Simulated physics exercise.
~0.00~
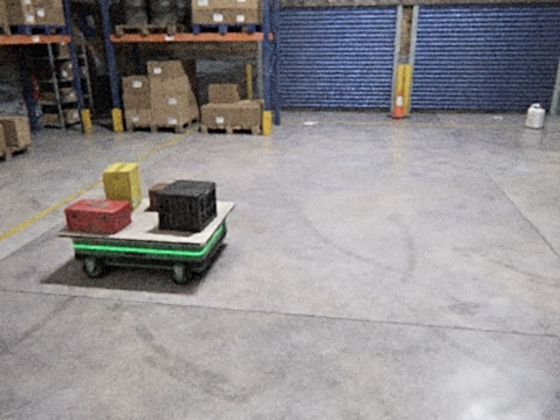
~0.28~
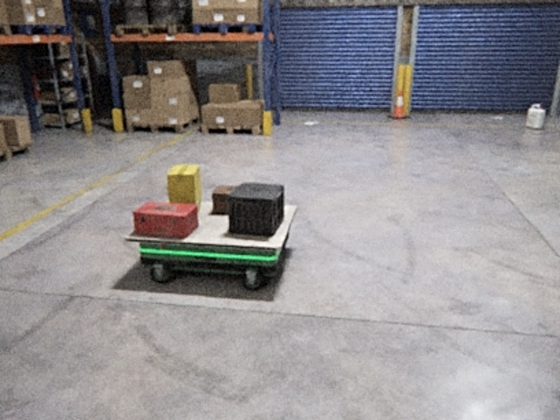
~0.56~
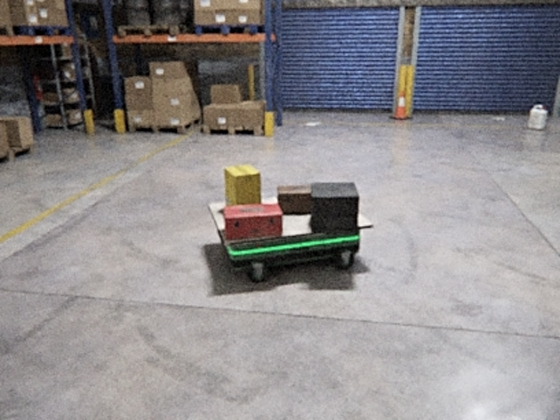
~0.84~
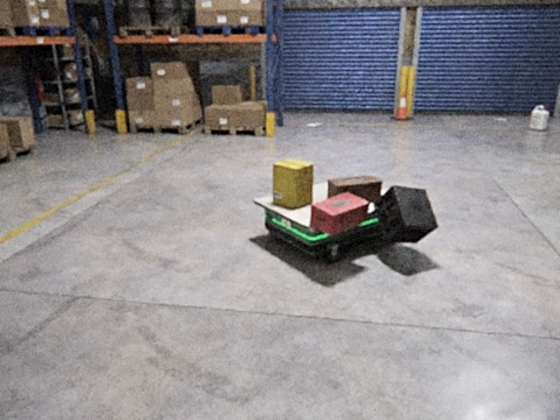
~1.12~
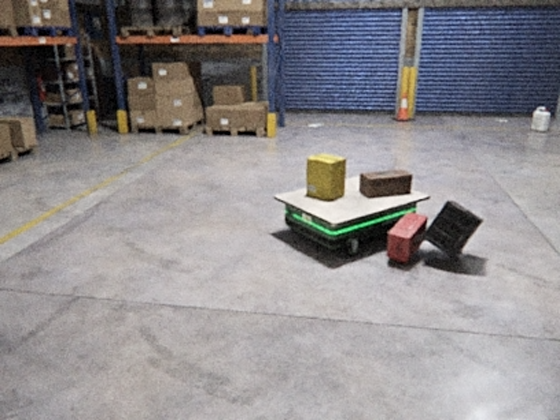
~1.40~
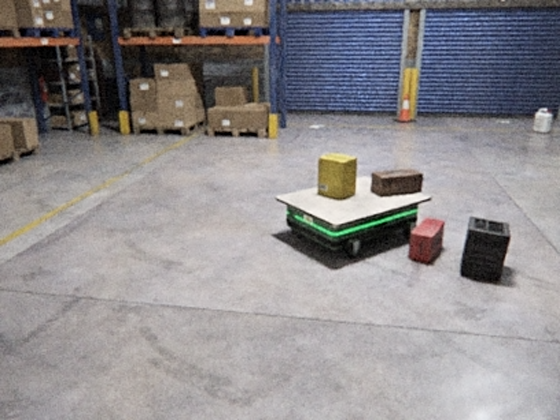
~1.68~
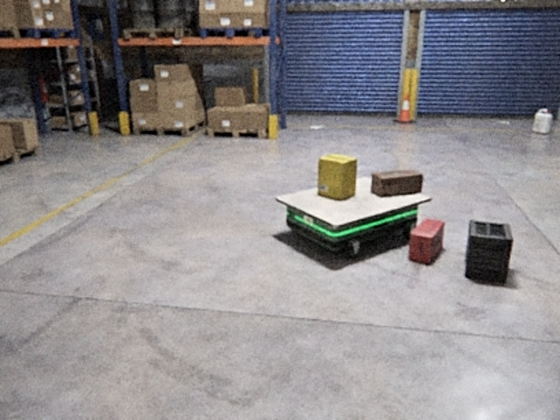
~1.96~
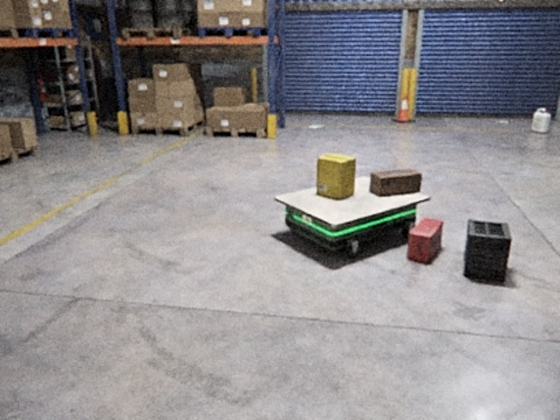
A low, flat-topped cart with a green glowing strip rolls rightward across a grey warehouse floor, seen from slightly above by a gently swaying camera, with shelving and stacked cartons behind at left and blue shutters at right. It carries a red box, an upright yellow box, a black crate and a brown box. As the cart turns, the load shifts and the black crate tips off the right side, followed by the red box. The cart halts. Both fallen things rest on the floor to its right, while the yellow and brown boxes stay aboard.
